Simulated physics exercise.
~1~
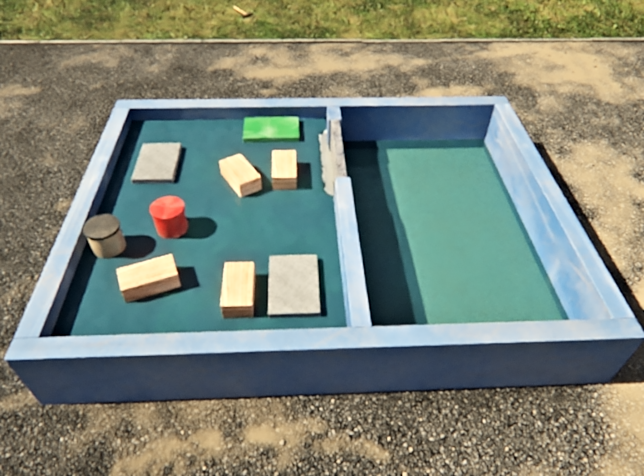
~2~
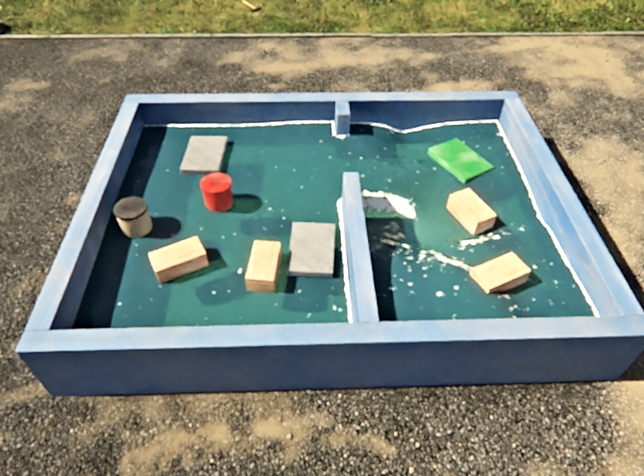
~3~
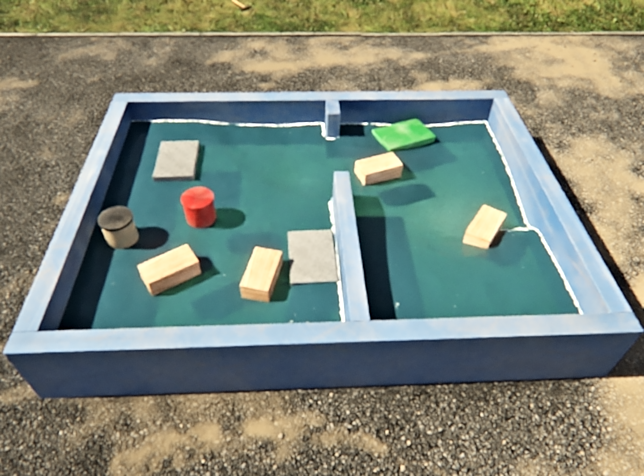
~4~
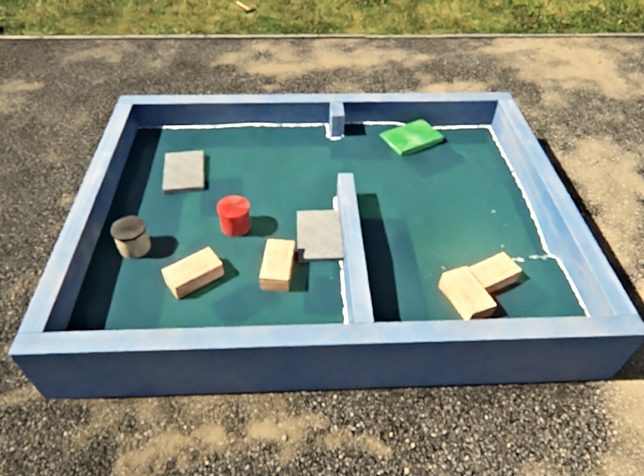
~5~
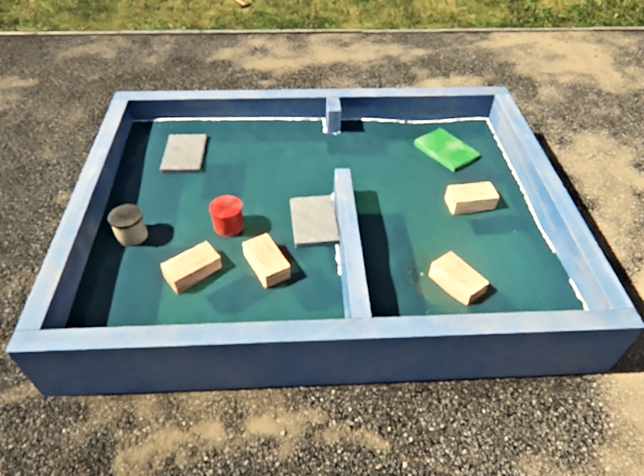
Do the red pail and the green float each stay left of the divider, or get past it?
The red pail stays on the left side of the divider. The green float gets past it and ends up floating on the right side.
